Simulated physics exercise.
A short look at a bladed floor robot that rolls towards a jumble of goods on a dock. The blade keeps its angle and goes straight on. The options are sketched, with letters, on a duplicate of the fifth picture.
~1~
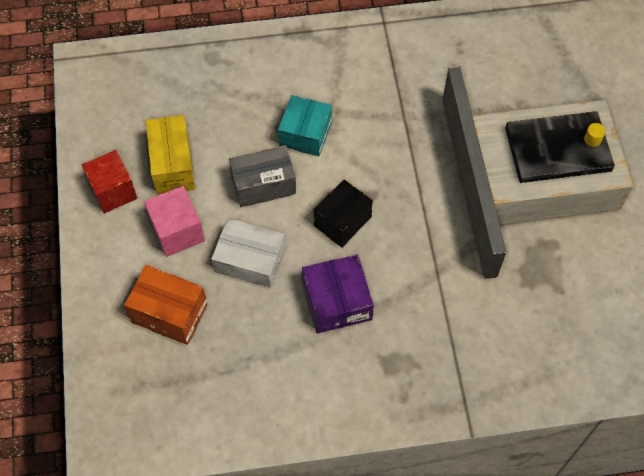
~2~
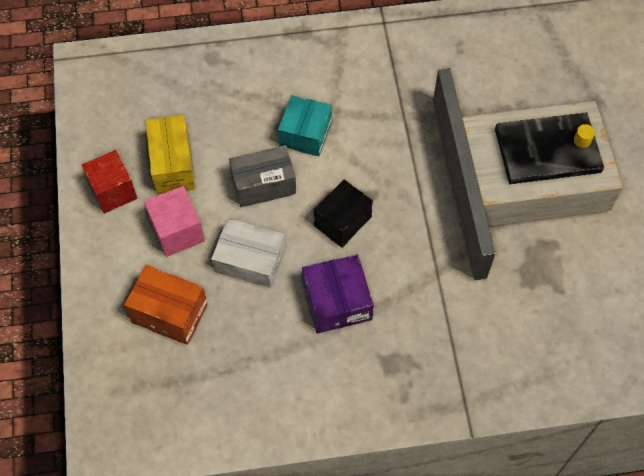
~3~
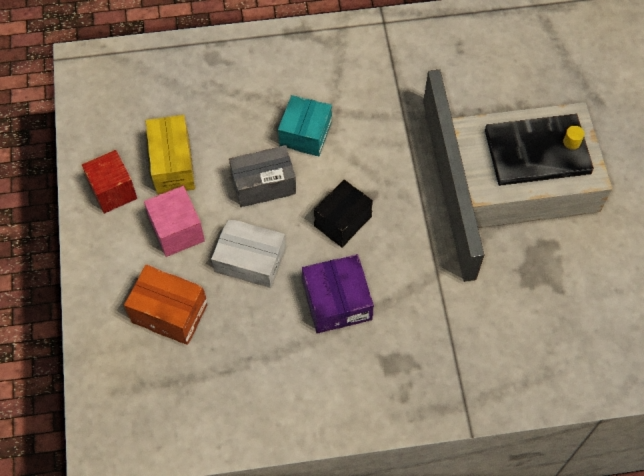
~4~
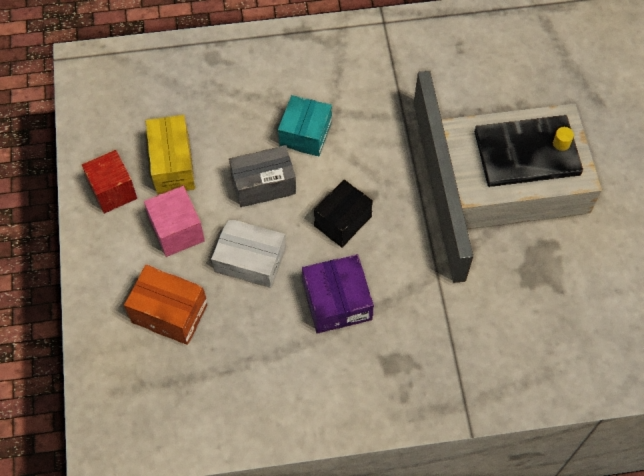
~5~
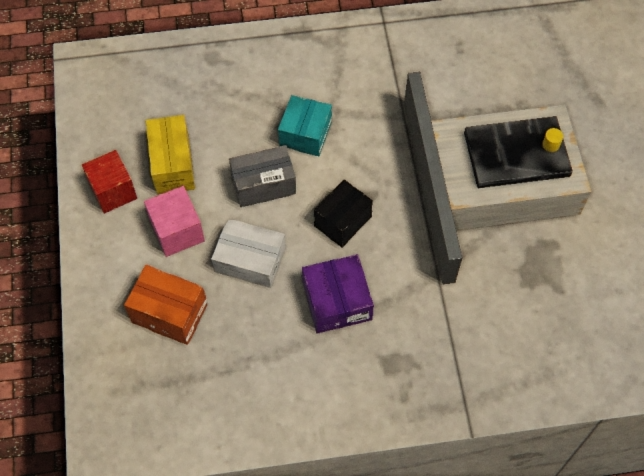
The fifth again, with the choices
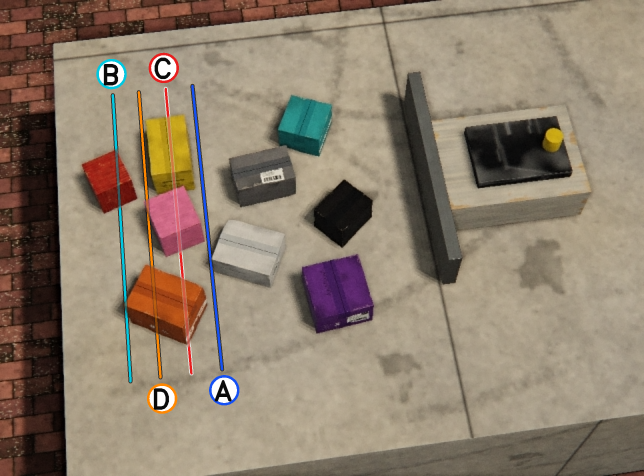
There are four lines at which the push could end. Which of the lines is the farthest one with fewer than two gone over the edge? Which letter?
No second one falls up to D.
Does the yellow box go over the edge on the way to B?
Yes.
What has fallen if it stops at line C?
The red crate.
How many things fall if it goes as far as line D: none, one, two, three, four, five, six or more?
By then, one.
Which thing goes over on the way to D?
The red crate.
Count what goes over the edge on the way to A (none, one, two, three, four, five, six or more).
The count is none.
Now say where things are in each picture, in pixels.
Orange box (166, 305); pink crate (175, 221); purple parcel (337, 293), in the first picture.
Robot (542, 148); turquoise box (305, 126), in the second picture.
Robot (531, 149); grey box (263, 176), in the third picture.
Robot (521, 150); black box (343, 213), in the fourth picture.
Robot (511, 152); orange box (166, 305); pink crate (175, 221); purple parcel (337, 293), in the fifth picture.
On the copy, A at (206, 218); B at (121, 228); C at (178, 221); D at (149, 225).
On D. First, robot (409, 164); purple parcel (313, 299); turquoise box (291, 131).
Then, robot (307, 177); red crate (99, 184); orange box (157, 315).
Finally, robot (226, 187); red crate over the edge; yellow box (69, 163); one fallen.
By contrast, A is within the limit but short; B drops three; C is within the limit but short.
